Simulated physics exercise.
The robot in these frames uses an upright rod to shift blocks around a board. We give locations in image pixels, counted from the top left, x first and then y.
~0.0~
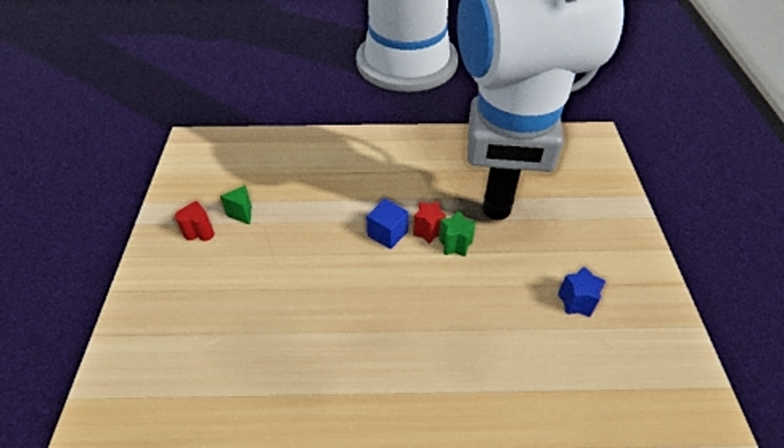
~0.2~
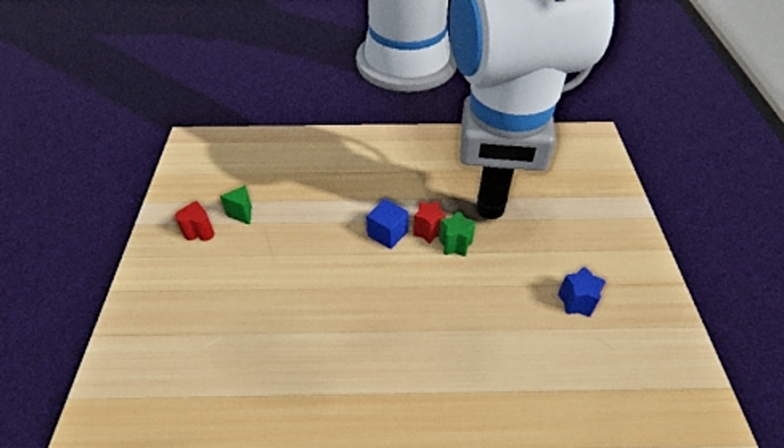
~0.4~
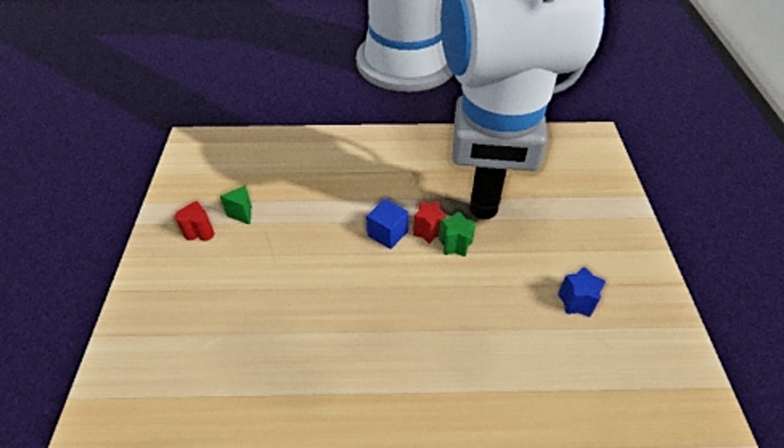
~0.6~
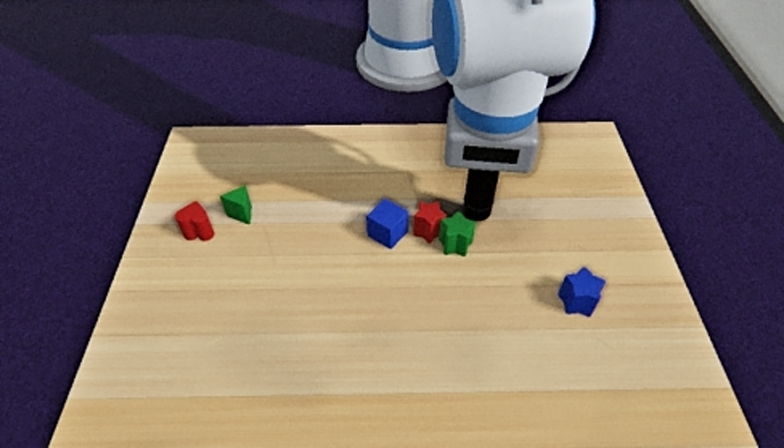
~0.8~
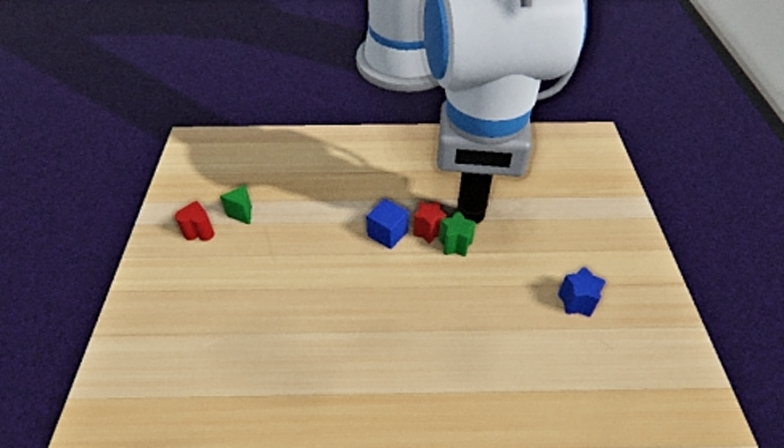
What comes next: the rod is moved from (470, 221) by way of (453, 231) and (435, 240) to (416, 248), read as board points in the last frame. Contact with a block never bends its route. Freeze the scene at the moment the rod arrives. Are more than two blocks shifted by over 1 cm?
Going by the path, yes.
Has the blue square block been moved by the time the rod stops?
Yes
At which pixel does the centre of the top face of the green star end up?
My prediction: (446, 242).
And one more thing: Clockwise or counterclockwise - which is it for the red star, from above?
Viewed from the top, it goes clockwise.
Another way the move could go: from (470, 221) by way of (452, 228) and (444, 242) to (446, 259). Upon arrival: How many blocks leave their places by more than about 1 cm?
It shifts two blocks.
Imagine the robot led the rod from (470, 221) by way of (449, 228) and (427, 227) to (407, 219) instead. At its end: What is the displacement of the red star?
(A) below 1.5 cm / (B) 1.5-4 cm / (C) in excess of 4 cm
I'll go with C - in excess of 4 cm.
The first path, step by step. Halfway along, rod (444, 229); blue square block (384, 212); red star (418, 214), turned 25° clockwise; green star (451, 237), turned 50° anticlockwise.
At the end, rod (416, 242); blue square block (364, 210); red star (390, 223), turned 35° clockwise; green star (446, 242), turned 80° anticlockwise.
